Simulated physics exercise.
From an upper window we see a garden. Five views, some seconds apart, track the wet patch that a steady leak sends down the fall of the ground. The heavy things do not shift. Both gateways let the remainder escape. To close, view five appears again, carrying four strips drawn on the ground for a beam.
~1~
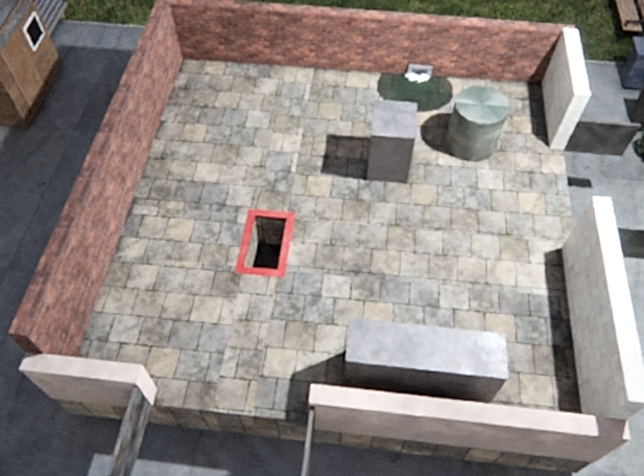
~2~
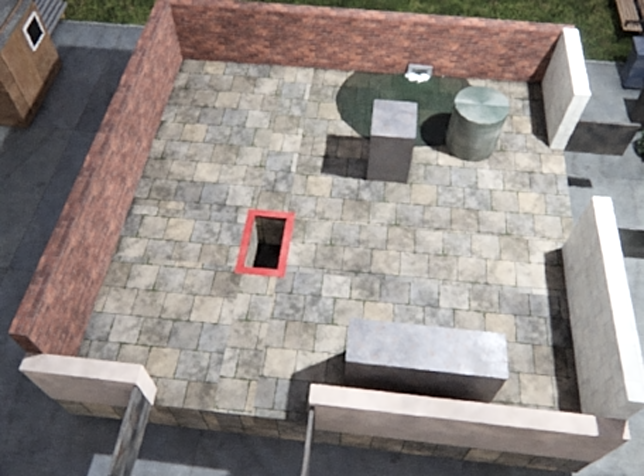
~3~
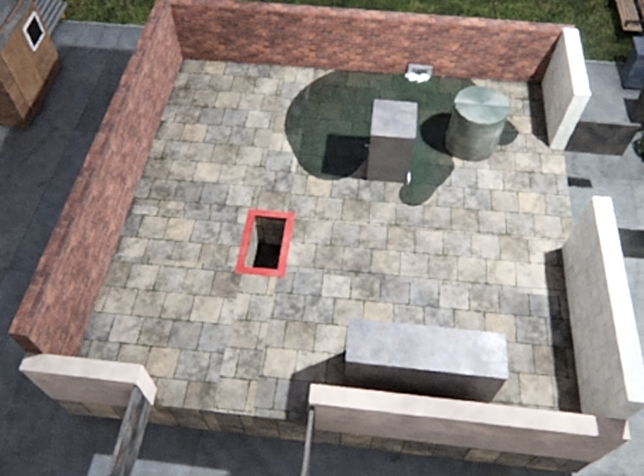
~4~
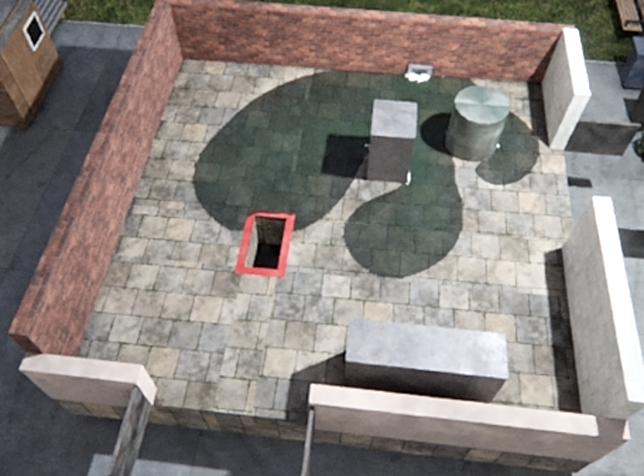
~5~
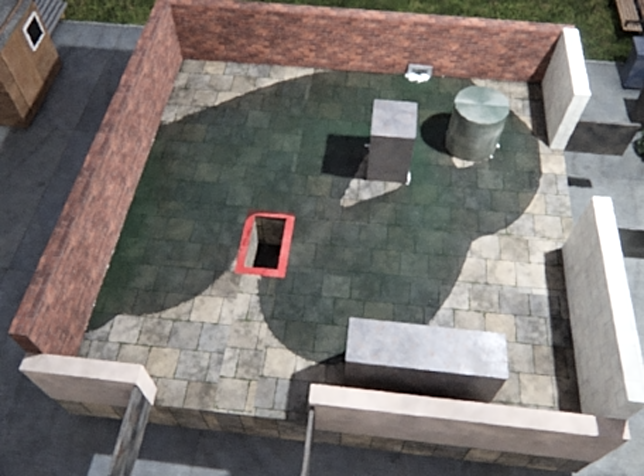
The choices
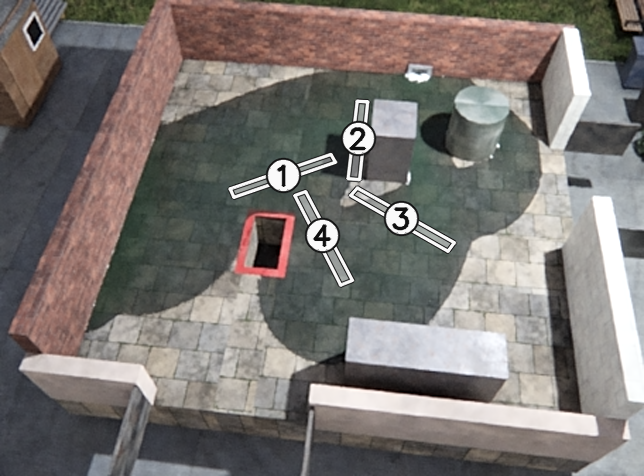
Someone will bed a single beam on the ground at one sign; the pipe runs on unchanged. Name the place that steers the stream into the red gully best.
3 beats the others.
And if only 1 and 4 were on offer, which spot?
Spot 1.
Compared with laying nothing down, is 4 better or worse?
It is worse.
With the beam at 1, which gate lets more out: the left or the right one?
More leaves on the left.
On the marked copy, 1 from (232, 193) to (333, 158); 2 from (353, 179) to (362, 101); 3 from (354, 191) to (451, 246); 4 from (300, 193) to (346, 282).
If 1 is chosen, about 11 % of the stream goes into the red gully, about 87 % out by the gates.
If 2 is chosen, about 10 % of the stream goes into the red gully, about 87 % out by the gates.
If 3 is chosen, about 16 % of the stream goes into the red gully, about 82 % out by the gates.
If 4 is chosen, about 7 % of the stream goes into the red gully, about 92 % out by the gates.
